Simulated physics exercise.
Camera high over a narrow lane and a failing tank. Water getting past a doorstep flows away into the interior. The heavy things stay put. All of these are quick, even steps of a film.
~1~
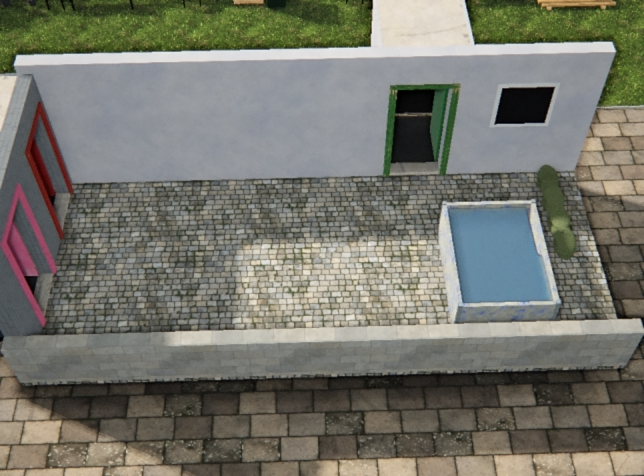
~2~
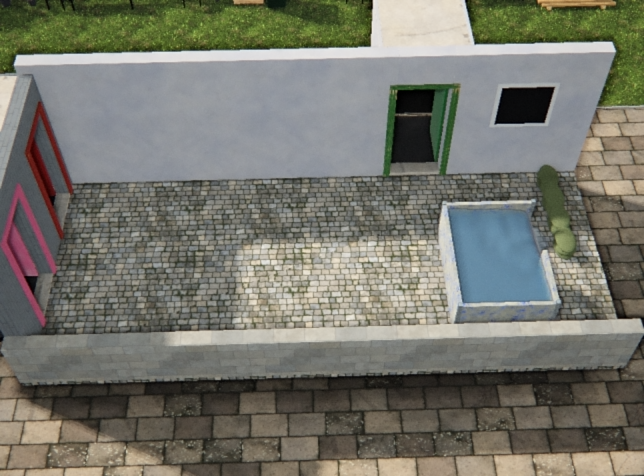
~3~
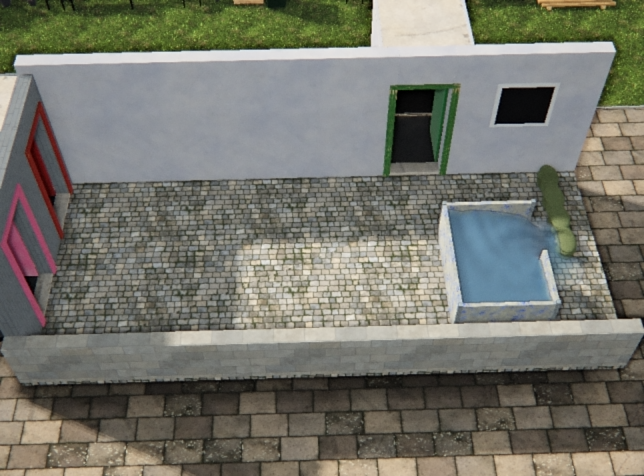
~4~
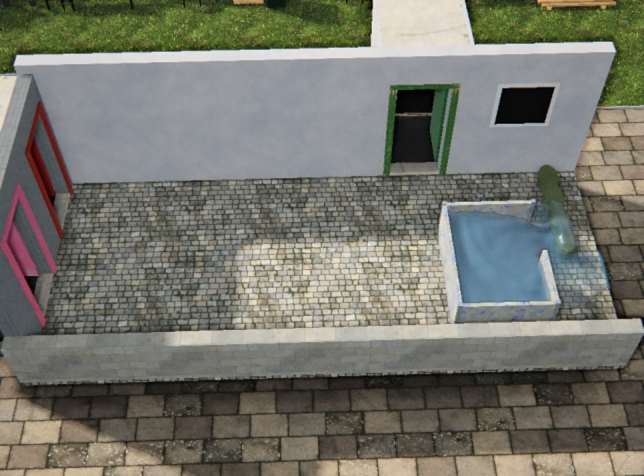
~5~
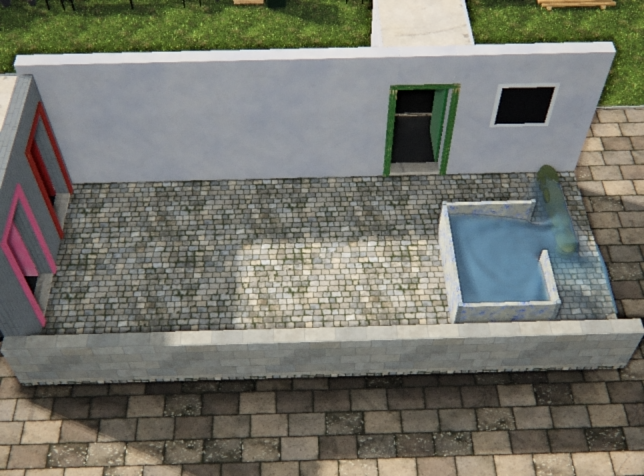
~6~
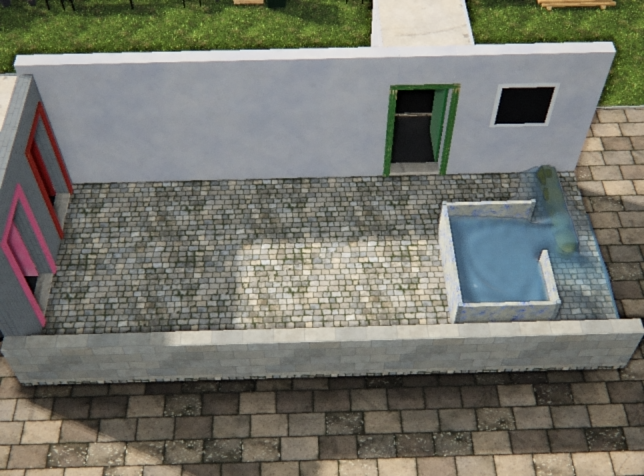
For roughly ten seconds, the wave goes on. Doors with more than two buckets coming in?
As I see it, the pink door will respect the limit. The green door will respect the limit. The red door will respect the limit.
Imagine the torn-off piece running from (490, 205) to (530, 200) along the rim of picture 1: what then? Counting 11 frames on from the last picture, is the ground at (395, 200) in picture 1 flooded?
There: Awash.
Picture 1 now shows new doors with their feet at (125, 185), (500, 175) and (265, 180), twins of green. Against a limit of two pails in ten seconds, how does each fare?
Result per door, in the listed order - below the line, above the line, below the line.
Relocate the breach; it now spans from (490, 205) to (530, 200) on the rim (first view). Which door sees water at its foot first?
Go with the green door.
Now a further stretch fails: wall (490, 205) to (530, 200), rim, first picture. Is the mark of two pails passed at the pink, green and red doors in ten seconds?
One by one: Pink door ends up above; green door ends up above; red door ends up above.
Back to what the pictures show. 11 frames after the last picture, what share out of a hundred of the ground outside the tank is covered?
About 20 %.
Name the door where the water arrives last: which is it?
Answer: The one in pink.
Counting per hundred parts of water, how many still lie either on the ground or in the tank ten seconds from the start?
Estimate: 48 %.
A moment on, water covers 15 % of the floor; the pink door not reached, the green door wet at the sill, nothing in, the red door not reached.
Next, water covers 20 % of the floor; the pink door not reached, the green door wet at the sill, nothing in, the red door not reached.
Then, water covers 40 % of the floor; the pink door not reached, the green door wet at the sill, nothing in, the red door not reached.
Later, water covers 75 % of the floor; the pink door not reached, the green door wet at the sill, nothing in, the red door wet at the sill, nothing in.
In the end, water covers 90 % of the floor; the pink door wet at the sill, nothing in, the green door wet at the sill, nothing in, the red door wet at the sill, nothing in.
